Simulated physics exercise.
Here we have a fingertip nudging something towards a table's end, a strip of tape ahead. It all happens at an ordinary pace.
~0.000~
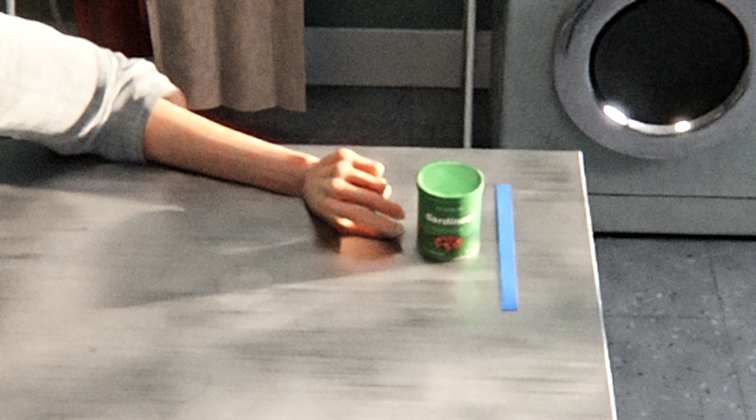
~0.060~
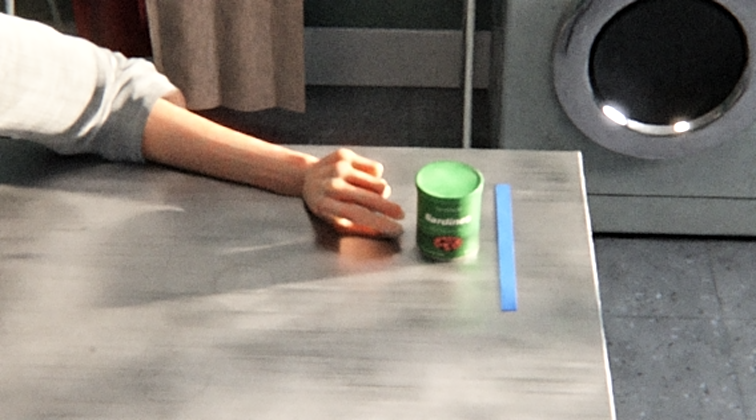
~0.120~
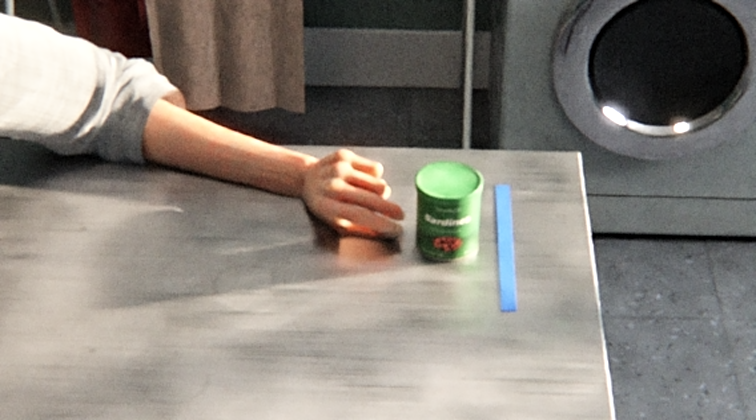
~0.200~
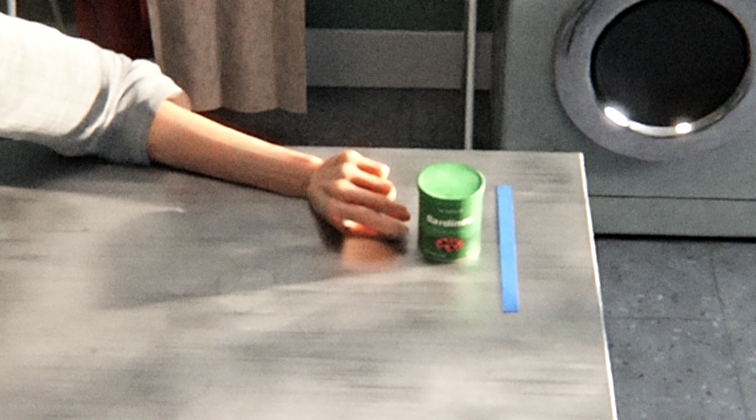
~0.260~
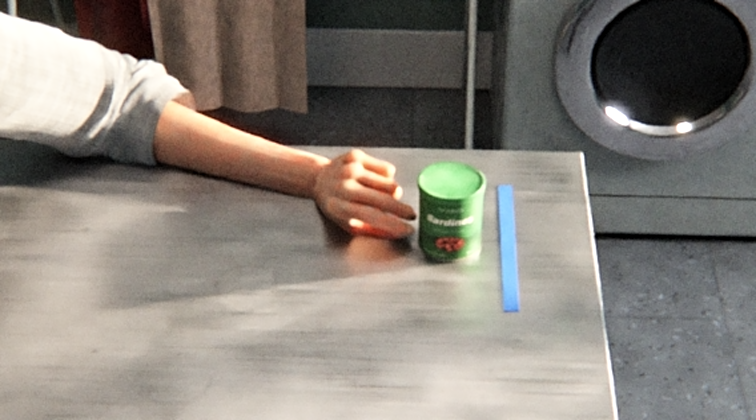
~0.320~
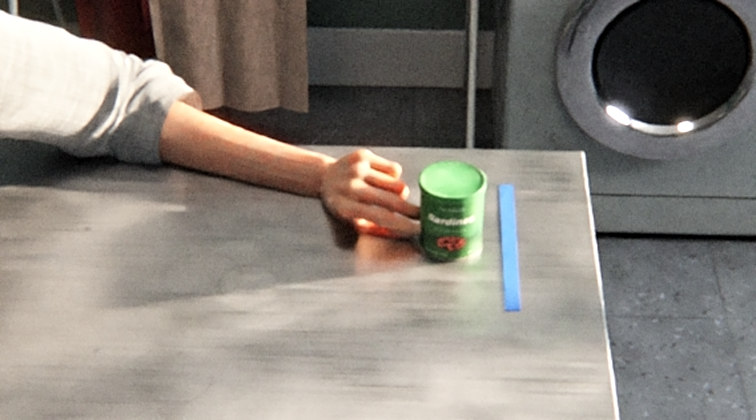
In the video, a hand rests on a gray table beside a green lidded container, with a strip of blue tape to its right. The hand shifts slightly right to the container, which barely moves.
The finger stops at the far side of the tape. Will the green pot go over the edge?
As it turns out, the green pot is still on the table.
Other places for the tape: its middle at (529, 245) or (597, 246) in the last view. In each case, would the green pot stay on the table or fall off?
Try by try, it does not fall; falls off the table.
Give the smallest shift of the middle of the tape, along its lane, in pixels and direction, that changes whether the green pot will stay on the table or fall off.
Roughly 44 pixels right.
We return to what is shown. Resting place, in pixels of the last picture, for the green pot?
Near (552, 214).
After 0.64 s, green pot displaced a little near (479, 213).
After 0.98 s, green pot displaced about its own width near (511, 214).
After 1.28 s, green pot displaced about its own width near (541, 214).
In the end (2.0 s), the green pot stays on the table, near (552, 215).
